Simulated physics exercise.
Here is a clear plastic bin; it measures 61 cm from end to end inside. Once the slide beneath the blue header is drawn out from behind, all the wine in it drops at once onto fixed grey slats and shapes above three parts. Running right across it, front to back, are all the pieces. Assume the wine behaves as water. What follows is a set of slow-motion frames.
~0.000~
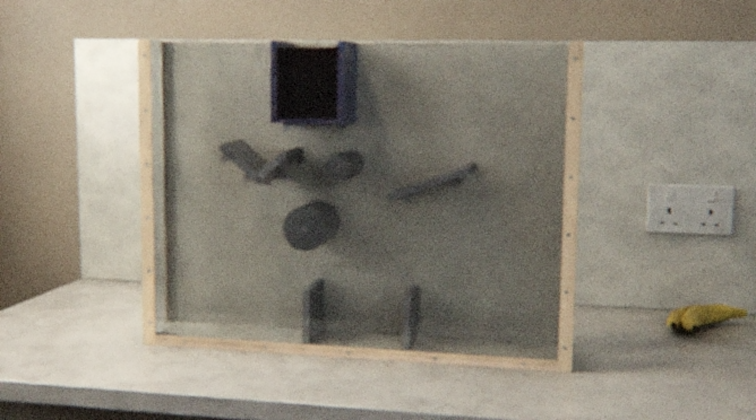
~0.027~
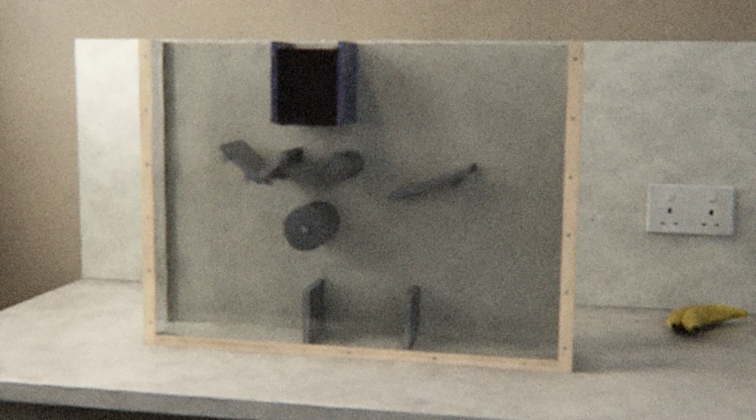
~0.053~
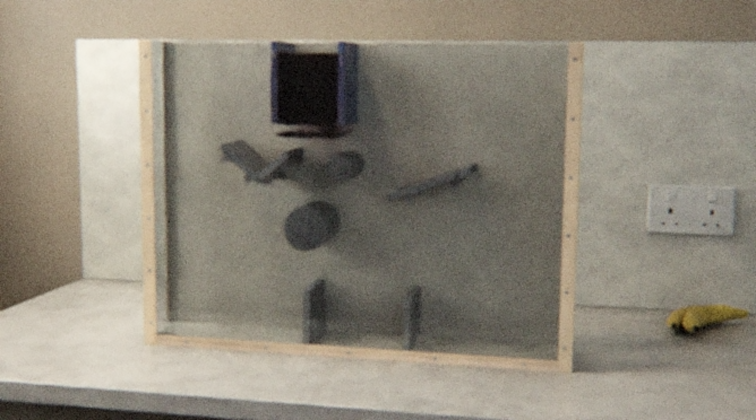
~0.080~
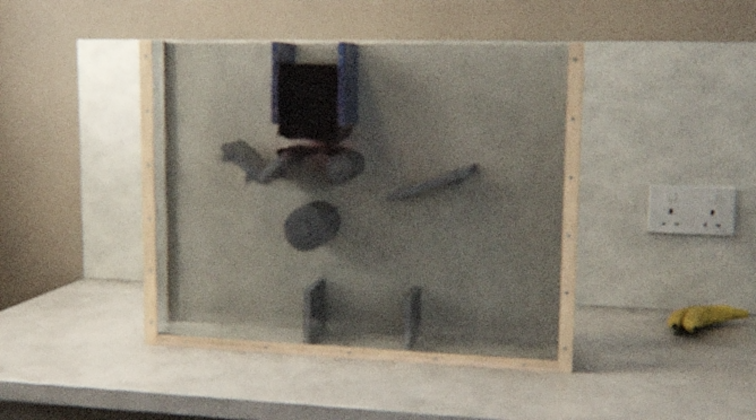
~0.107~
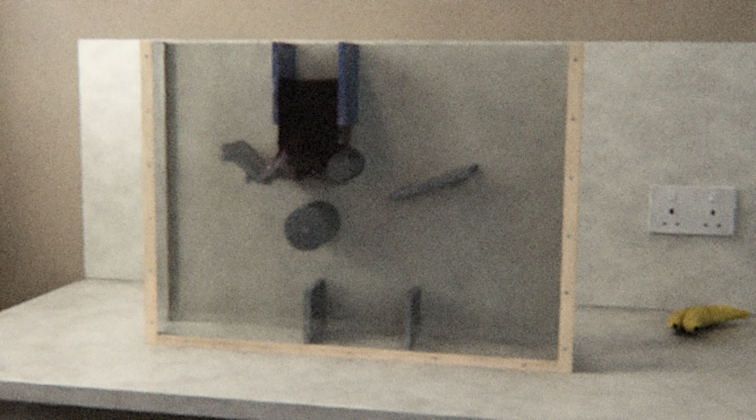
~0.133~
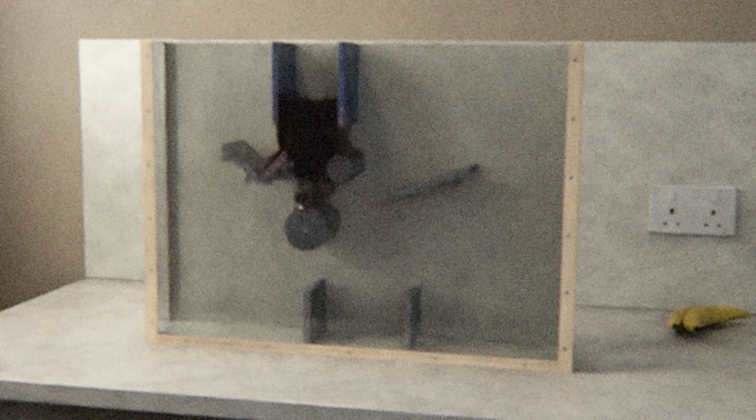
Dark red liquid dropping from a blue-sided header in a clear bin, passing between grey pieces onto the round one below.
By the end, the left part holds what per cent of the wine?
Around 50 out of 100.
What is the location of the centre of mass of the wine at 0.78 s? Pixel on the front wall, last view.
At about (314, 326).
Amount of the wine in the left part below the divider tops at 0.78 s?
That section holds close to 50 per cent.
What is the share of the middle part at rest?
Roughly 36 per cent.
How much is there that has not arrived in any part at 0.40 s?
About 35 %.
By 0.25 s the parts hold 12, 13 and 1 per cent, with 74 still above them.
By 0.40 s the parts hold 29, 33 and 2 per cent, with 36 still above them.
By 0.78 s the parts hold 50, 34 and 10 per cent, with 6 still above them.
At rest it is 50 per cent left, 36 middle, 10 right.
